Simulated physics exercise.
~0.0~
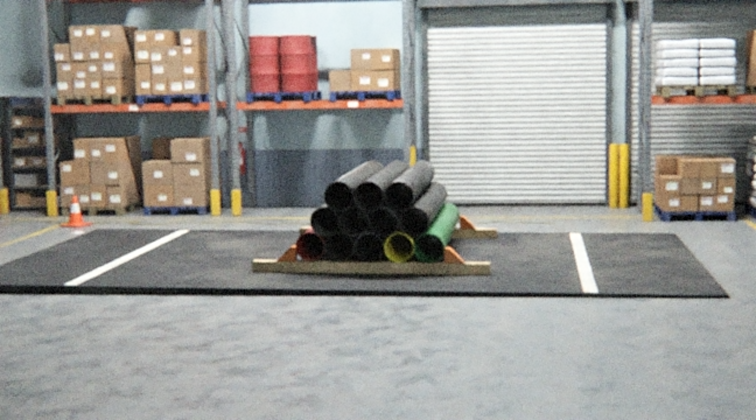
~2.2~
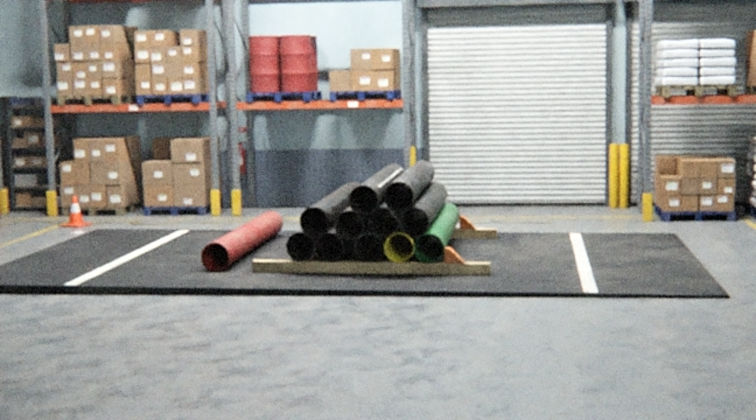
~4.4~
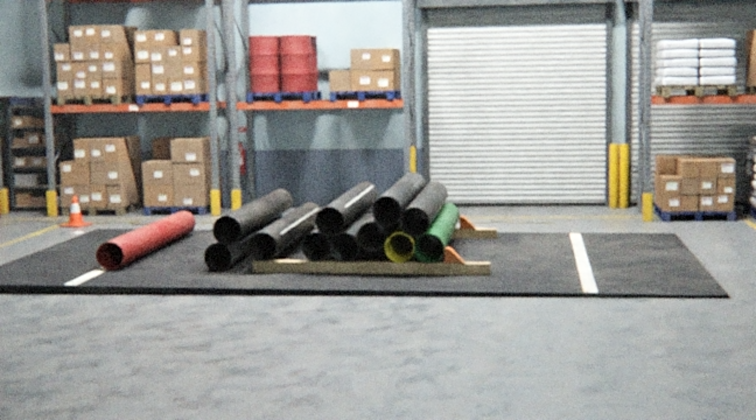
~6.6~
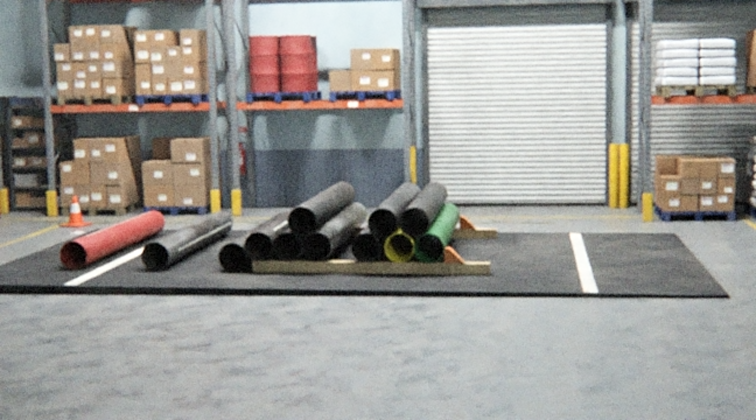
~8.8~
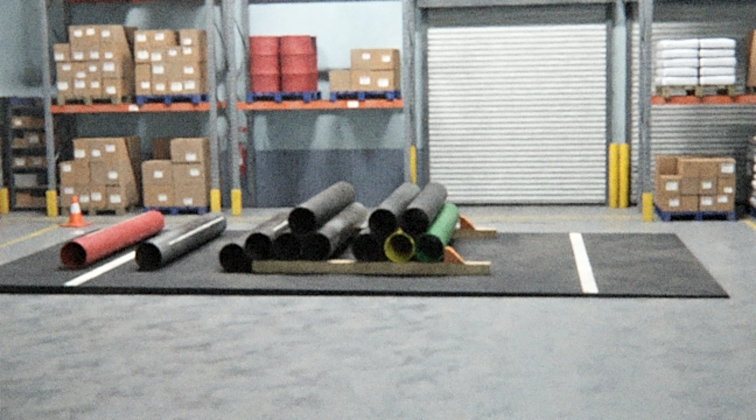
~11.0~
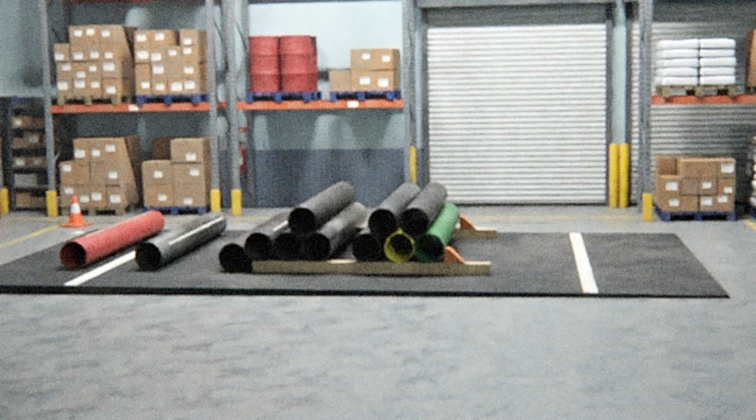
Stacked plastic pipes slumping left in a warehouse, the red one rolling past a white line as green and yellow stay put.
